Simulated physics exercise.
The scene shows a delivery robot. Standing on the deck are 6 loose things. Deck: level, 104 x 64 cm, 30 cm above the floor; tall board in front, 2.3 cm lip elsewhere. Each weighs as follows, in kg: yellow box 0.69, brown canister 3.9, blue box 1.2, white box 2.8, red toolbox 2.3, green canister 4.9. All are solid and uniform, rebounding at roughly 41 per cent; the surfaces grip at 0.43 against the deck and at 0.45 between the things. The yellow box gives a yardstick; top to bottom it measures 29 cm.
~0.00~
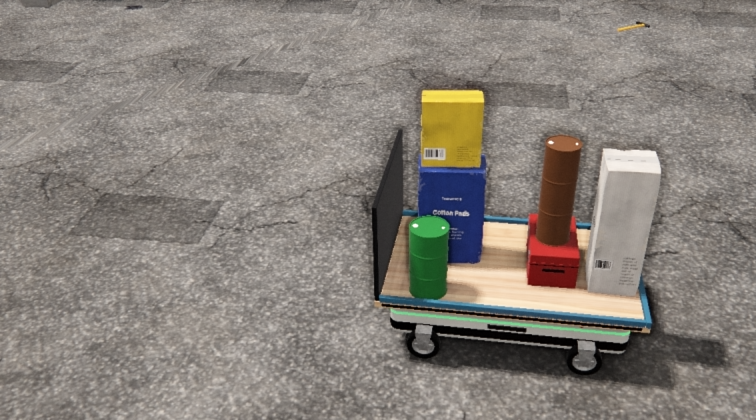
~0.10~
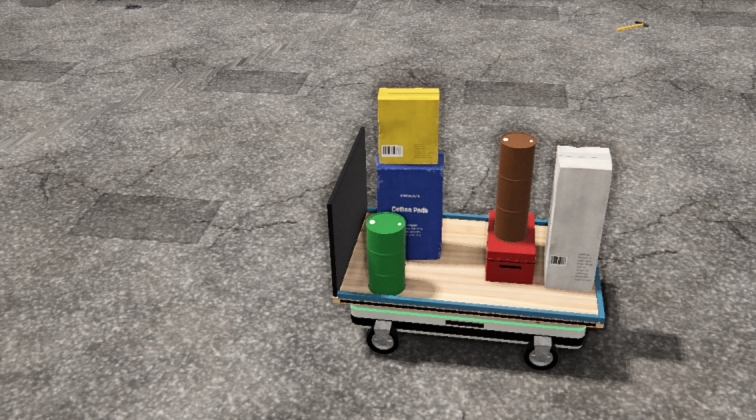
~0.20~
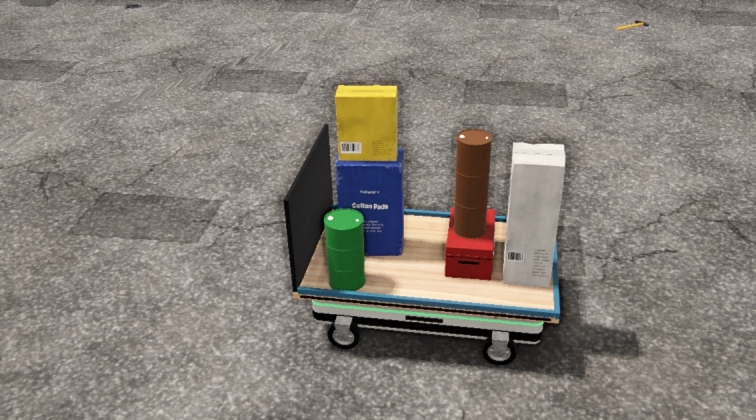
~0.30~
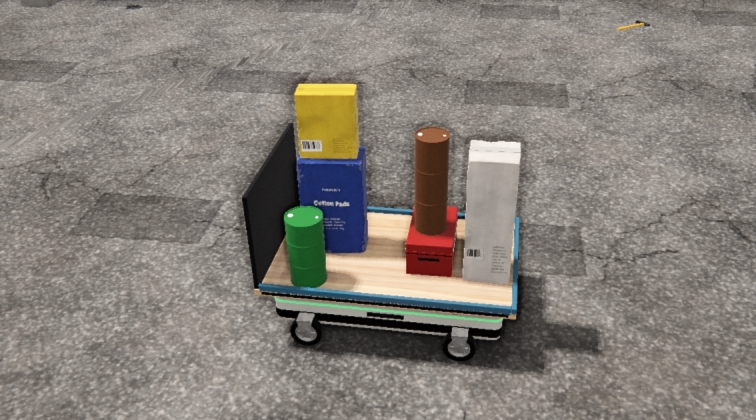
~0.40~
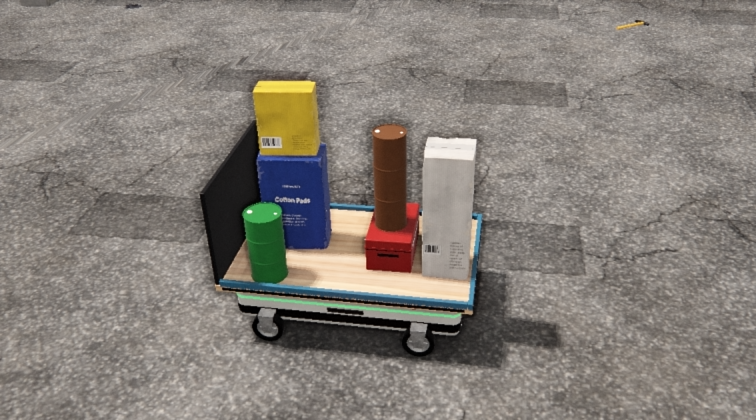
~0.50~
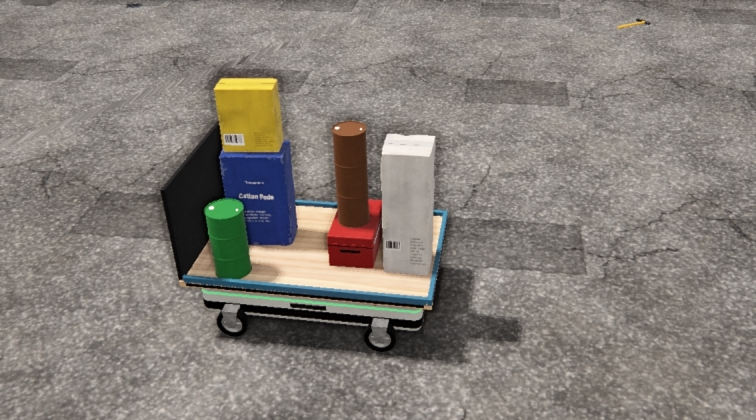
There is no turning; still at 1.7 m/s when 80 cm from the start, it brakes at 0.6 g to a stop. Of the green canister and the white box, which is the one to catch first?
The one to catch first is the second.
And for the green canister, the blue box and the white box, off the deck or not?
Final state - the green canister stays within bounds; the blue box stays within bounds; the white box stays within bounds.
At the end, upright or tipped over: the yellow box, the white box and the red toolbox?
Final state - yellow box: Goes over; white box: Goes over; red toolbox: Goes over.
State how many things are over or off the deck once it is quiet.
I count 3.
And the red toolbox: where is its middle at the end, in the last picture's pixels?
End point: Approx. (286, 219).
By 0.80 s, 105 cm covered, stopped; white box tilted 23° near (334, 198); green canister 9 cm from its spot near (166, 235); brown canister tilted 22°.
By 1.10 s, 105 cm covered, stopped; white box tilted 52° near (319, 205); green canister 10 cm from its spot near (164, 235); yellow box tilted 42°.
By 1.80 s, 105 cm covered, stopped; yellow box now off the deck; white box tilted 61° near (332, 213); green canister 10 cm from its spot near (164, 235).
When it is over (2.4 s), off the deck, yellow box; lying over on the deck, white box and red toolbox; not toppled but over 10 cm from the start, brown canister and blue box; green canister within 10 cm of the start. End places, in pixels of the last picture, green canister near (164, 235), white box near (332, 213). Green canister was never lost; white box went at 0.90 s.
